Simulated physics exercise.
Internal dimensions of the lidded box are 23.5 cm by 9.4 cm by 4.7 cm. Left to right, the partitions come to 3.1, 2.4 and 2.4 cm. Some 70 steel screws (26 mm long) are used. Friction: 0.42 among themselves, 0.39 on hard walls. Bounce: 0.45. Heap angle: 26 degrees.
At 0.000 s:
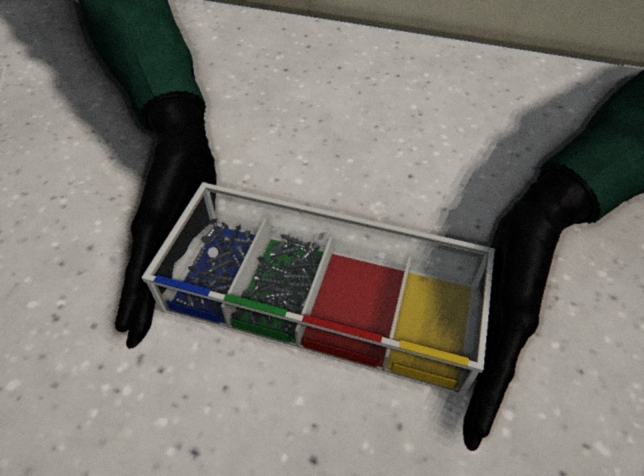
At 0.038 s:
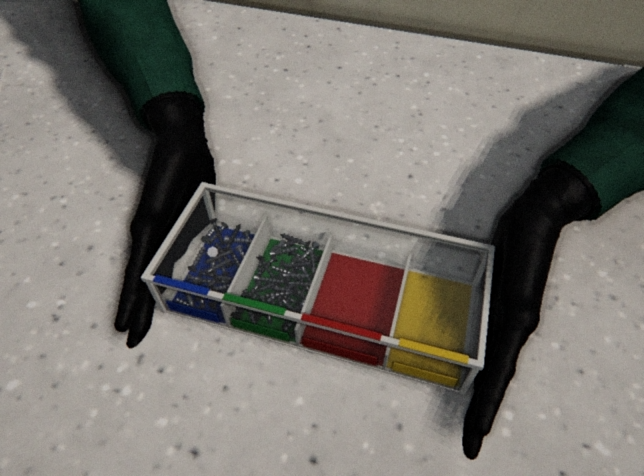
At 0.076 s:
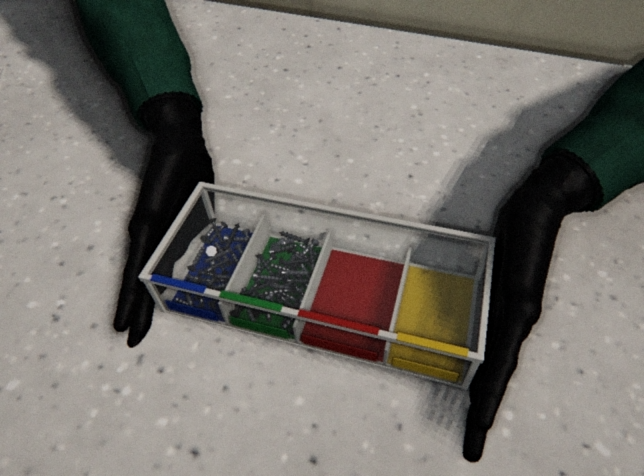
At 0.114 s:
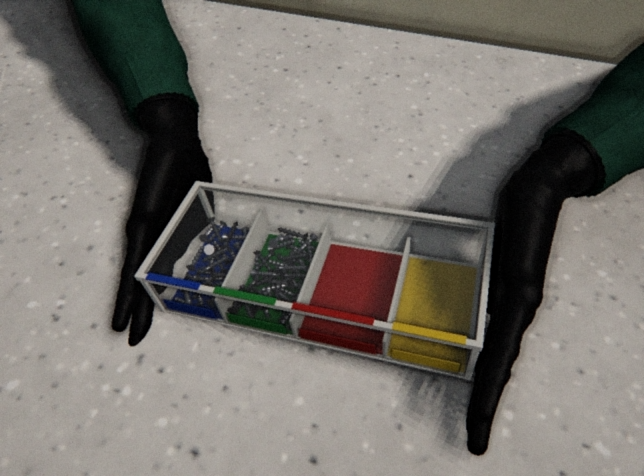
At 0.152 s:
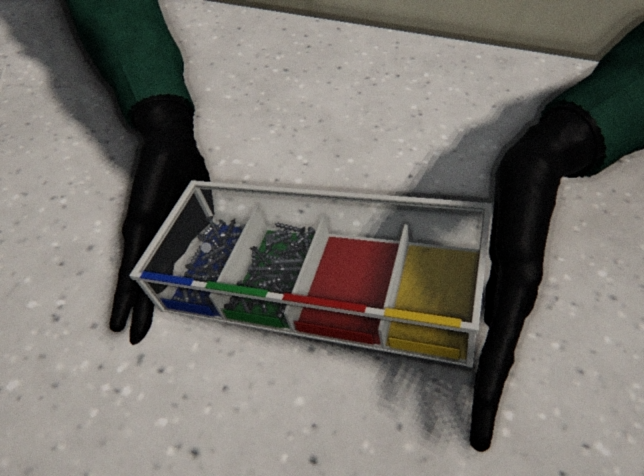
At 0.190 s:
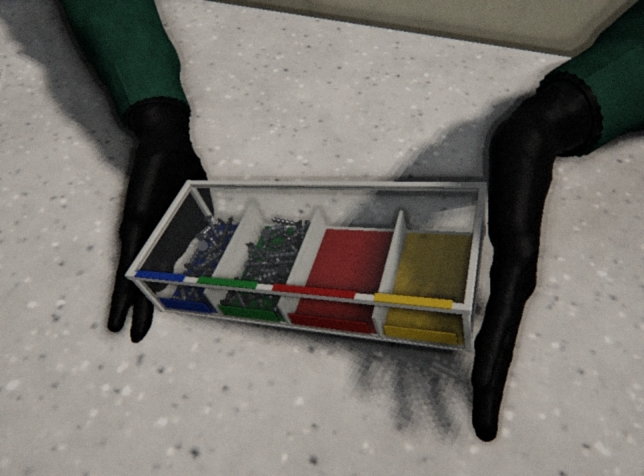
The video shows two black-gloved hands in green sleeves holding a clear box with blue, green, red and yellow compartments, small screws in the left two, above a speckled surface, gradually tilting it as its right end rises slightly.
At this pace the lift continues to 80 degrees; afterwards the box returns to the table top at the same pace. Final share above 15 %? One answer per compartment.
Red: Below or equal, blue: Above, green: Above, yellow: Below or equal.
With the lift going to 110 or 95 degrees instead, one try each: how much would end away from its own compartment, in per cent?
40 and 25 %.
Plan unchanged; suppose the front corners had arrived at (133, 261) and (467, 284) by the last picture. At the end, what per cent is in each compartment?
Red = 0 %, blue = 50 %, green = 50 %, yellow = 0 %.
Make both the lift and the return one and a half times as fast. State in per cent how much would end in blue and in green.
The blue compartment would end with 50 per cent and the green compartment with 50 per cent.
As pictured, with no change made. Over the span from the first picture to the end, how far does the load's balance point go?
About 2.5 cm.
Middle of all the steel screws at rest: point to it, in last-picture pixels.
Centre at rest, approx.: (225, 267) px.
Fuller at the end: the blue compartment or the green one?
That would be the blue compartment.
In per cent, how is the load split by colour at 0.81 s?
It splits as red 0, blue 40, green 60 and yellow 0 percent.
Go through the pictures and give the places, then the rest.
Box tilt 0 degrees, front corners at (151, 277) and (477, 364); blue 40 %, green 60 %, in the first frame.
Box tilt 1 degrees, front corners at (150, 276) and (477, 362), in the second frame.
Box tilt 3 degrees, front corners at (147, 276) and (477, 355), in the third frame.
Box tilt 7 degrees, front corners at (143, 275) and (476, 342), lowest corner left front, in the fourth frame.
Box tilt 11 degrees, front corners at (138, 274) and (471, 325), lowest corner left front, in the fifth frame.
Box tilt 16 degrees, front corners at (134, 273) and (464, 306), lowest corner left front; blue 40 %, green 60 %. Its pace works out near 120 degrees a second, in the sixth frame.
After 0.81 s, tilt 80 degrees; blue 40 %, green 60 %.
After 1.22 s, tilt 34 degrees; blue 55 %, green 45 %.
Then, at 1.71 s, tilt 0 degrees; blue 55 %, green 45 %.
In the end, at 2.1 s, red 0 %, blue 55 %, green 45 %, yellow 0 %.
